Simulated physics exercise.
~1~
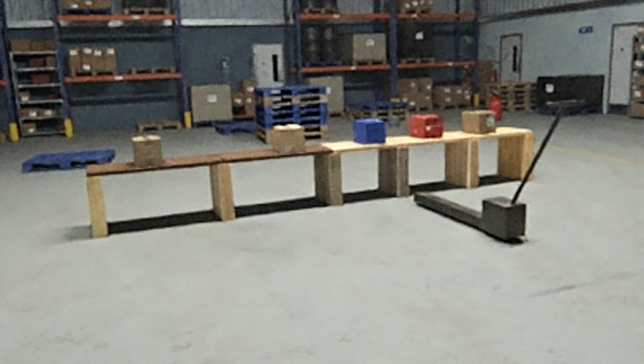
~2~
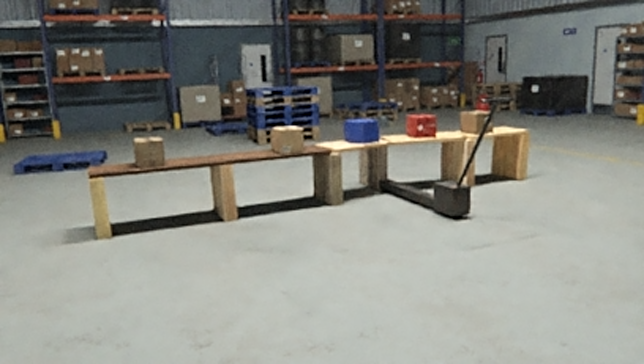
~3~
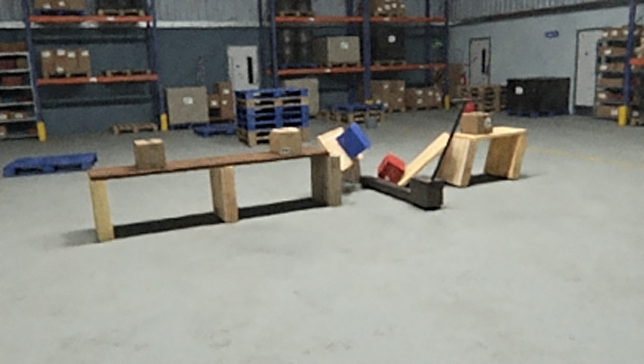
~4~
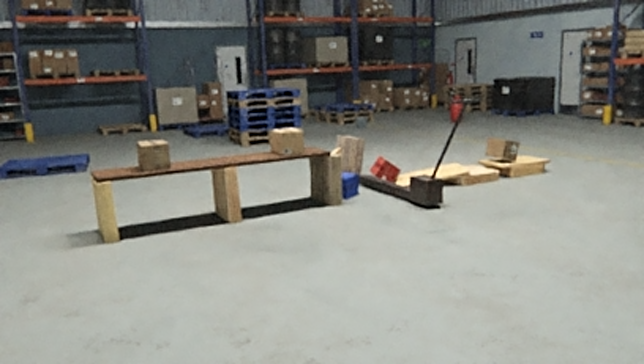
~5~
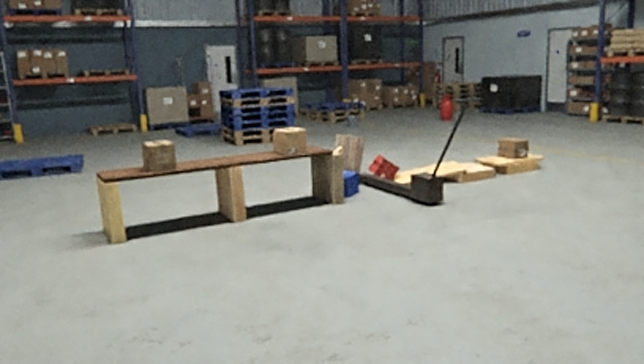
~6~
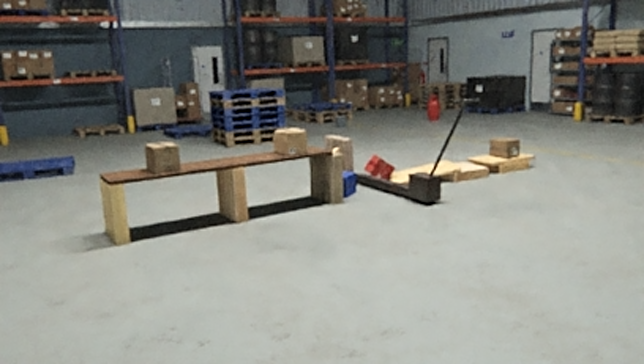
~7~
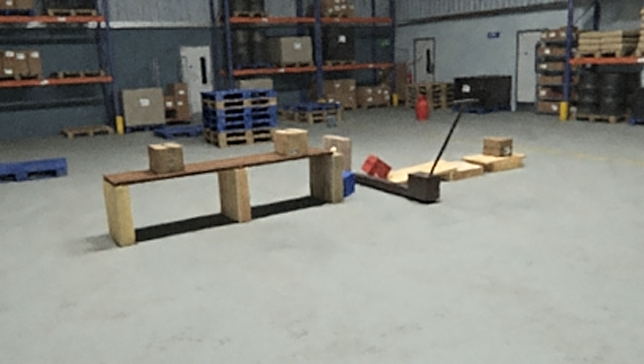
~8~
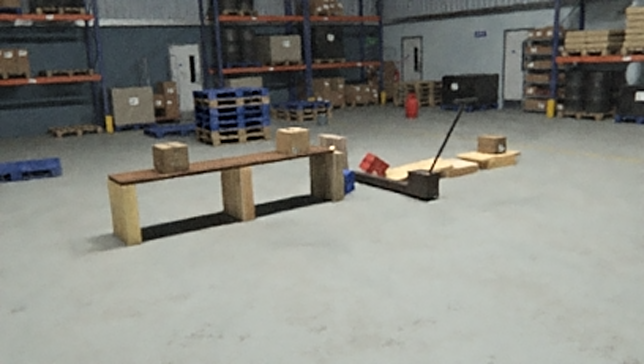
In a warehouse store room with tall racks and stacked blue pallets behind, the view faces a low row of boards on upright timber slabs, drifting slightly sideways throughout. Brown cartons sit along it, with a blue carton near the middle and a red one farther right. A dark floor jack with a long handle slides in from the right, pushing at the base of an upright. The boards there tip and drop, and the blue and red cartons slide down. The right-hand end then collapses flat. Finally the left section stands with two brown cartons, the blue carton lies on its side on the floor, and the red one leans by the still jack.
